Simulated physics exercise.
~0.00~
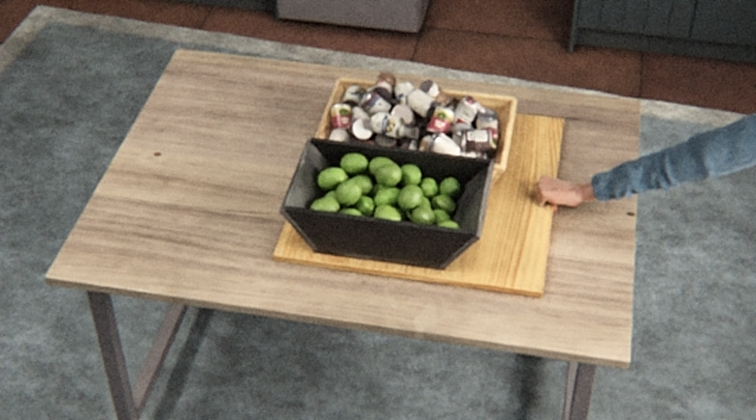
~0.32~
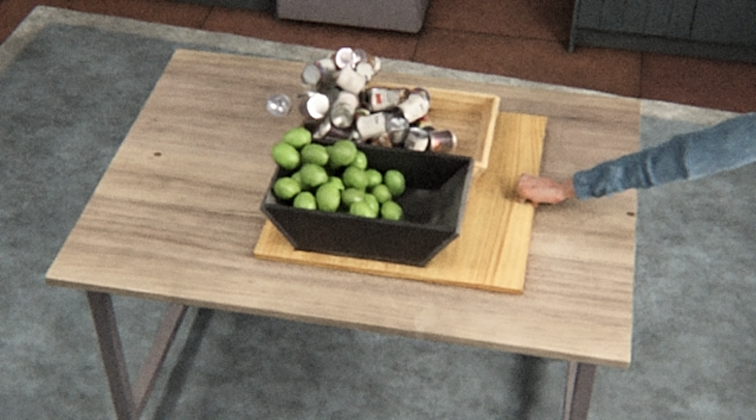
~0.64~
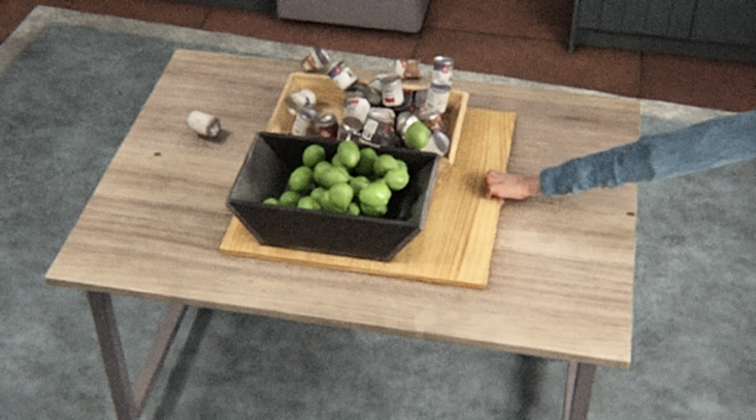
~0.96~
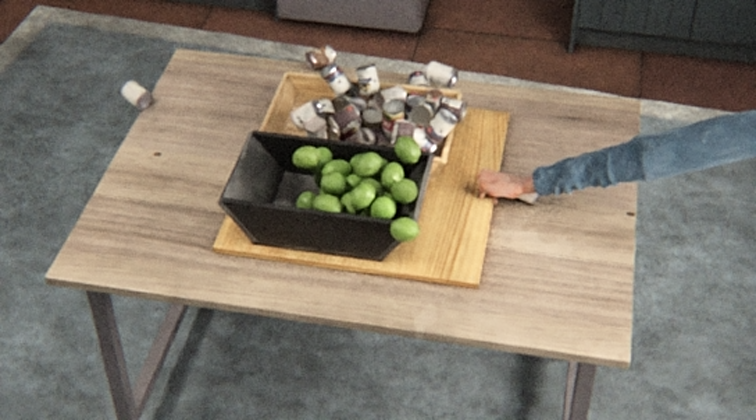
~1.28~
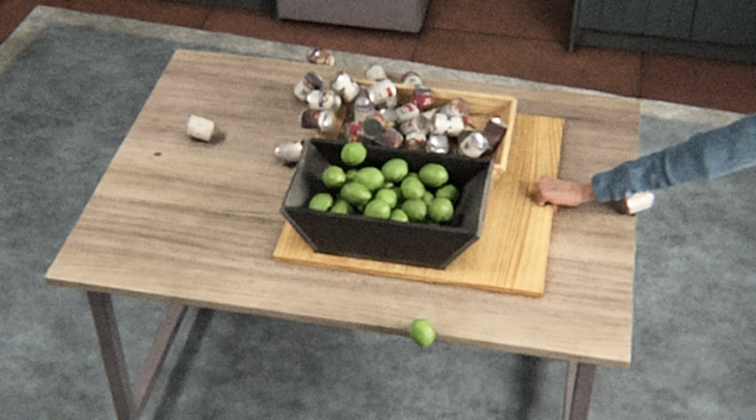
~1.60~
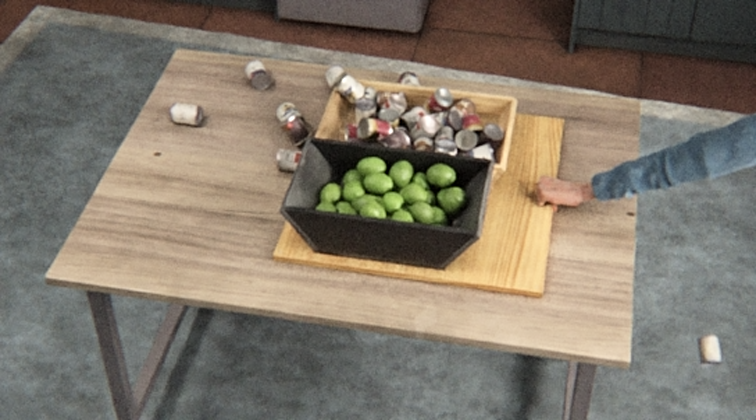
On a wooden table standing over a grey rug, a board carries a black tub of green limes and, behind it, a wooden tub of small tins, with a hand beside its right end. The board slides left, and the limes and tins heap toward the left sides of their tubs. As it continues left, a tin lies loose on the tabletop, and the loads shift back rightward. The board returns right while more tins scatter and one lime drops past the table's front edge. Finally, most limes remain, but several tins lie outside their tub, one beyond the table at right.
